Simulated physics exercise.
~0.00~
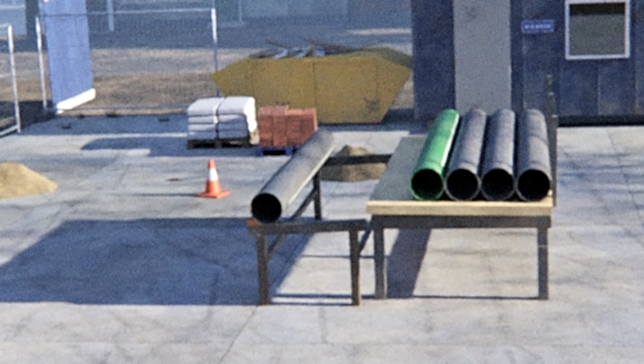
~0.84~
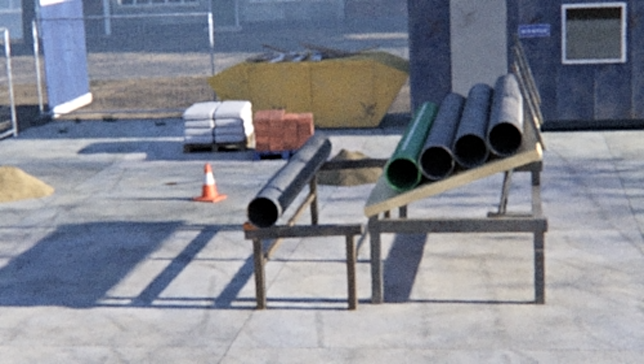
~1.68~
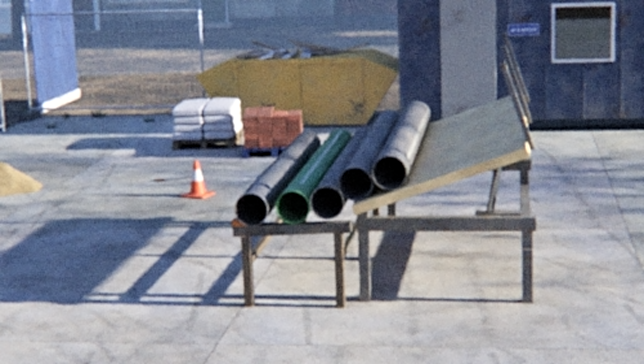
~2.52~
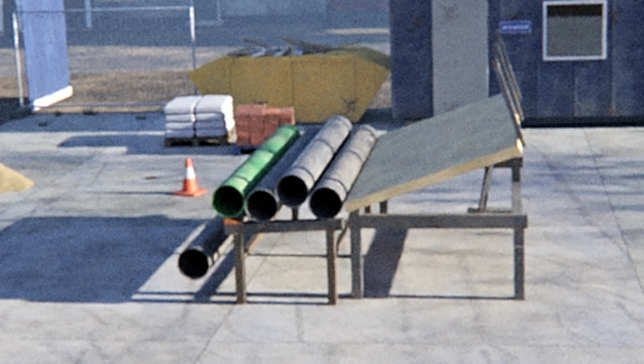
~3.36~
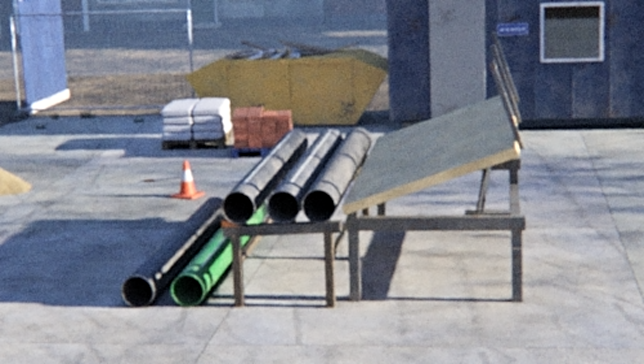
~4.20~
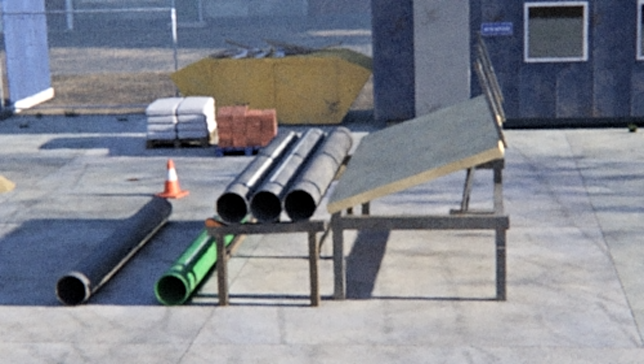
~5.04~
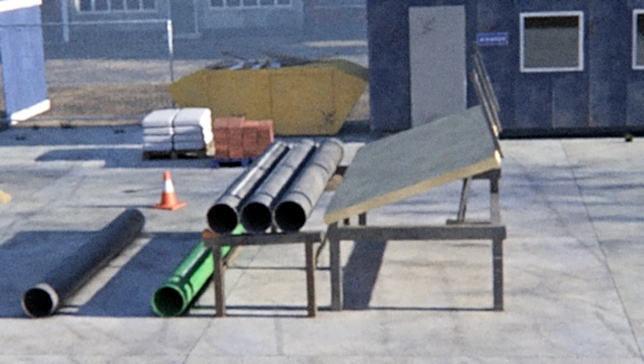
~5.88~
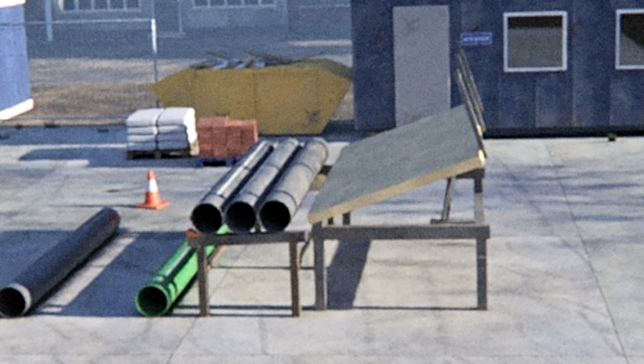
At the start, four pipes, the leftmost one green, lie side by side on a flat deck, while a single black pipe rests on the lower rack to the left. The deck's right edge lifts, and the pipes roll down to the left onto the rack, crowding against the one already there. The black pipe at the front drops off the rack's left end, and the green one follows it to the ground. The black pipe rolls farther left across the paving as the view drifts right. At the end, the deck stays tilted, three black pipes remain on the rack, and the green one lies on the ground by its left legs.
